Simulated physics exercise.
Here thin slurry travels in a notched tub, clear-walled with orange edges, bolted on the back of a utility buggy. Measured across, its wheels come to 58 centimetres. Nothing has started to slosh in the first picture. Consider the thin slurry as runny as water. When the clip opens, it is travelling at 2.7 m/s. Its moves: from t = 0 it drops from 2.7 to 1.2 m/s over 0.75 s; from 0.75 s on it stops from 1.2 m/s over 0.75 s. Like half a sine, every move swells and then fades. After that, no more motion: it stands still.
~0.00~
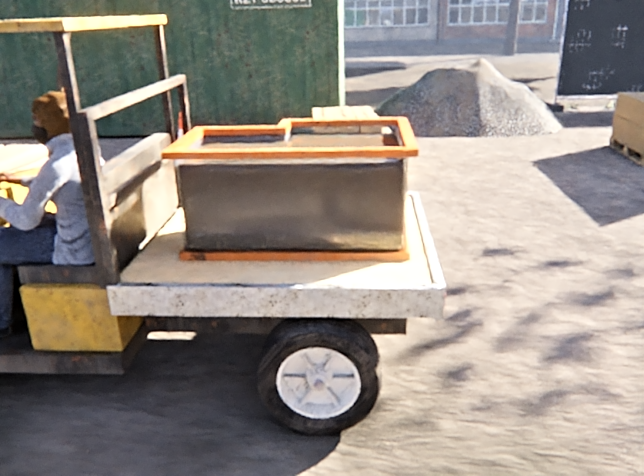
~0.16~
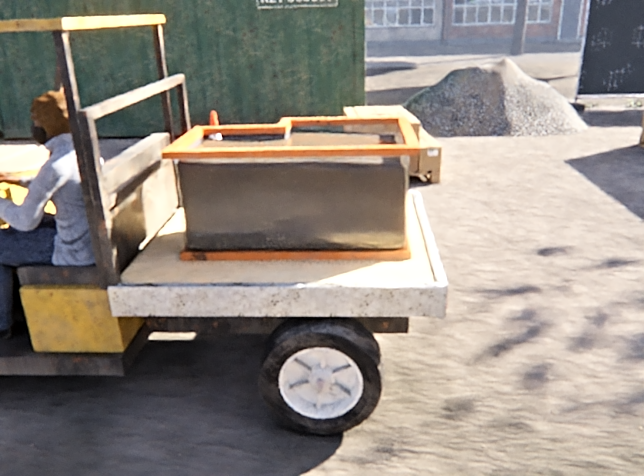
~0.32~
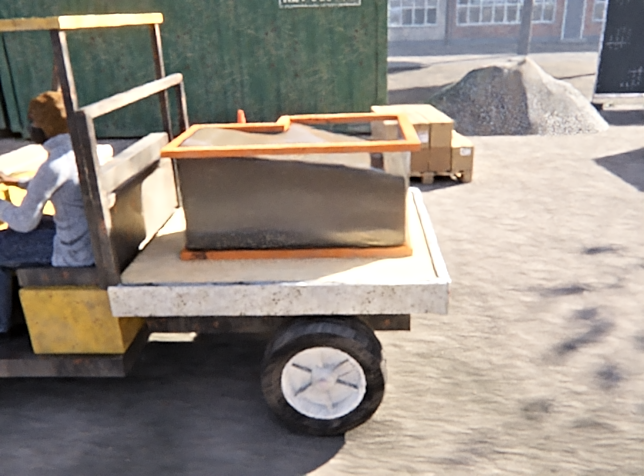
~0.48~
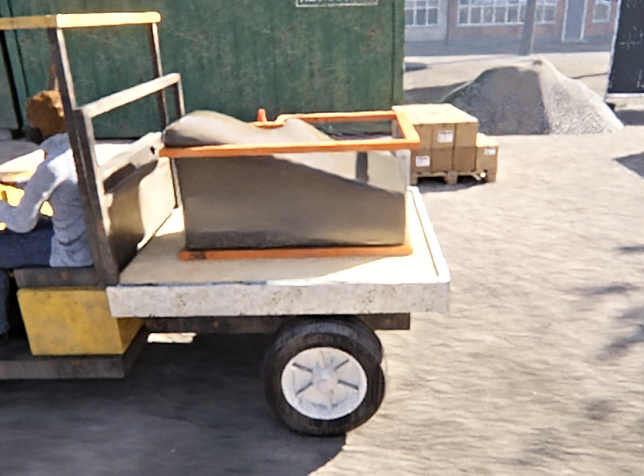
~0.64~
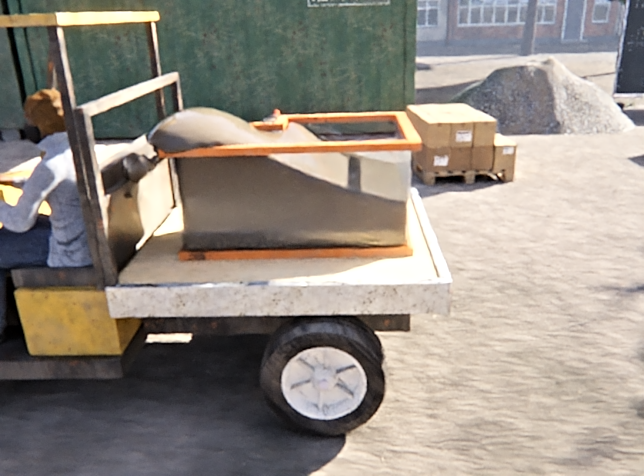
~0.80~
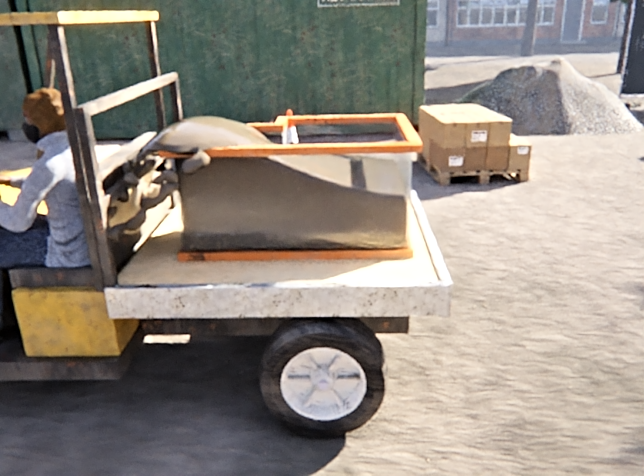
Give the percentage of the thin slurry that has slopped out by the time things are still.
Roughly 10 percent.
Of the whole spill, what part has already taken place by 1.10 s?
Roughly 90 per cent by then.
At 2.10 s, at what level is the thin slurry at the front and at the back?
The level sits near 36 cm in front and near 46 cm behind.
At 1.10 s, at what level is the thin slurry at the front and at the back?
Heights: Front 46 cm, then back 38 cm.
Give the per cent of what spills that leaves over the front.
I'd put it at about 80 percent of what spills.
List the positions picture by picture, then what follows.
In the first frame, level at the front (197, 161); level at the back (389, 159); still flat; the front is on the left, levels are read along the near wall; a wheel hub at (318, 389).
In the second frame, level at the front (197, 160); level at the back (390, 157); still flat.
In the third frame, level at the front (194, 141); level at the back (390, 171); rising 11° towards the front.
In the fourth frame, level at the front (191, 126); level at the back (390, 187); rising 19° towards the front and 4° towards the far side.
In the fifth frame, level at the front (189, 109); level at the back (390, 195); rising 24° towards the front.
In the sixth frame, level at the front (191, 122); level at the back (390, 191); rising 20° towards the front and 3° towards the near side; a wheel hub at (323, 390); thin slurry is coming over the front.
By 1.10 s front 46 cm, middle 36 cm, back 39 cm above the floor; the loss stands at 9 per cent, over the front.
By 1.60 s front 41 cm, middle 42 cm, back 32 cm above the floor; the loss stands at 10 per cent, over the front.
By 2.10 s front 35 cm, middle 37 cm, back 45 cm above the floor; the loss stands at 10 per cent, over the front.
By 4.49 s the loss stands at 10 per cent, over the front, 28 of 277 litres.
